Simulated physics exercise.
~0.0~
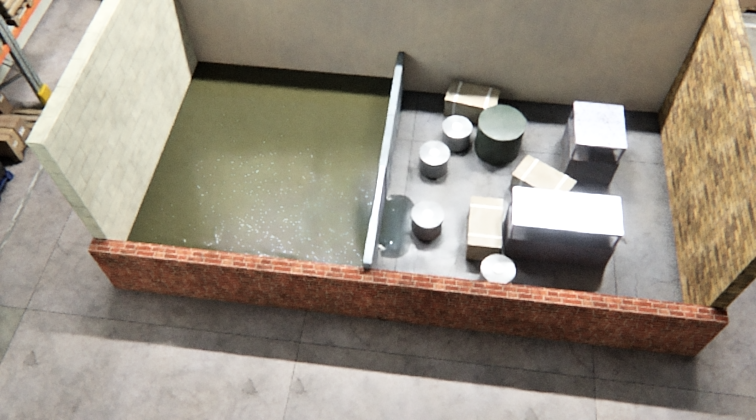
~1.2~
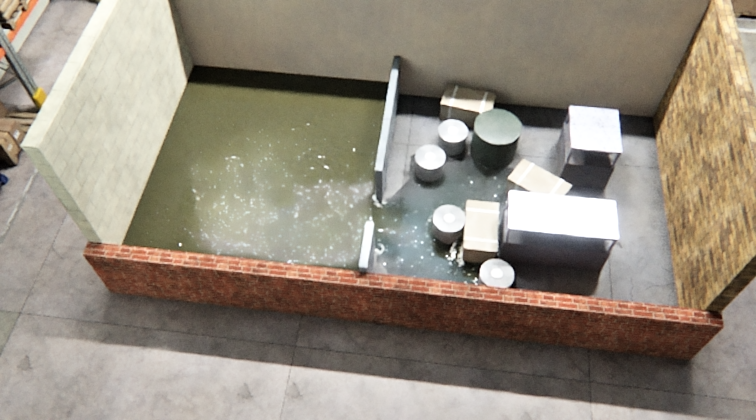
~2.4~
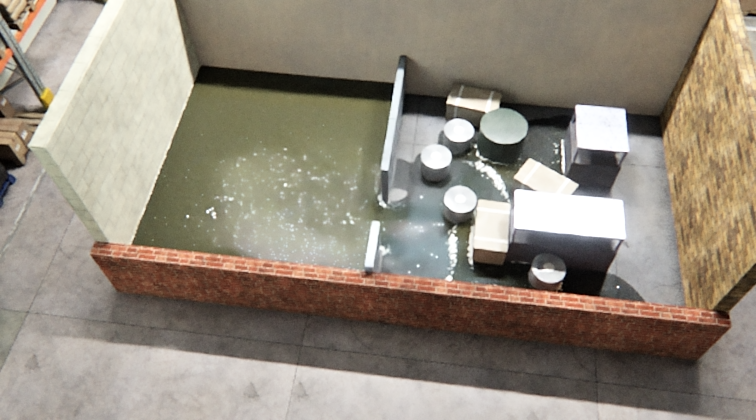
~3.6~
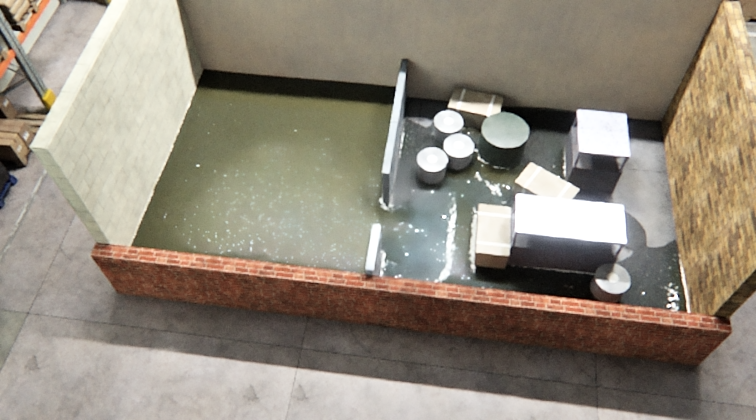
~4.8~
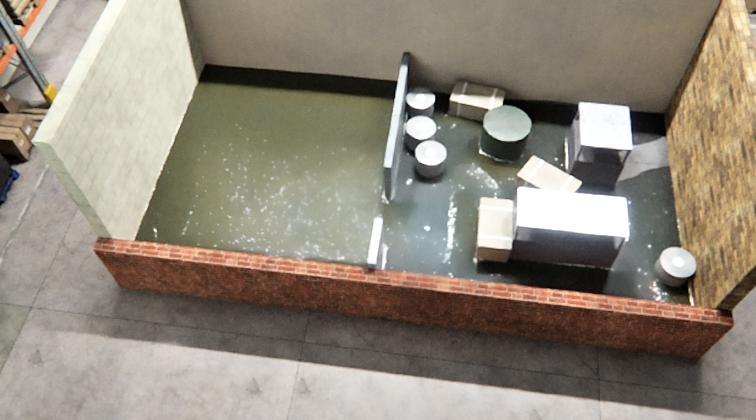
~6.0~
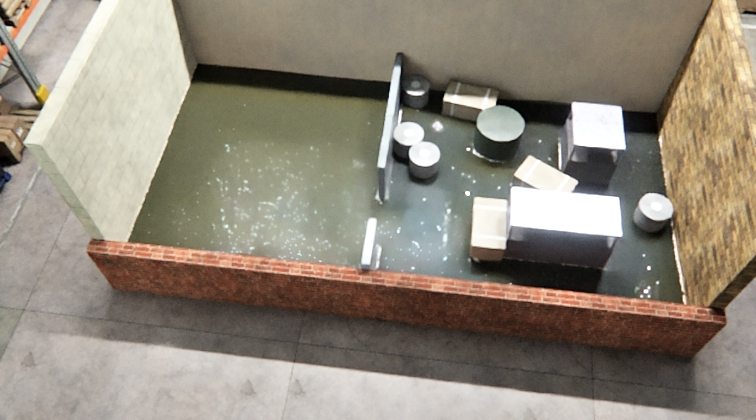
To begin with, murky water fills the left room behind a thin partition, while round tubs and boxy trunks stand on the mostly dry floor to the right. A gap opens near the front of the partition, and water pours through, spreading around the objects. The frontmost small tub slides right along the brick wall, while another moves right, then back up toward the tubs behind it. Water reaches the far right side as small tubs gather by the partition. Finally, water covers the right floor, the travelling tub sits near the right wall, and the large trunks remain upright.
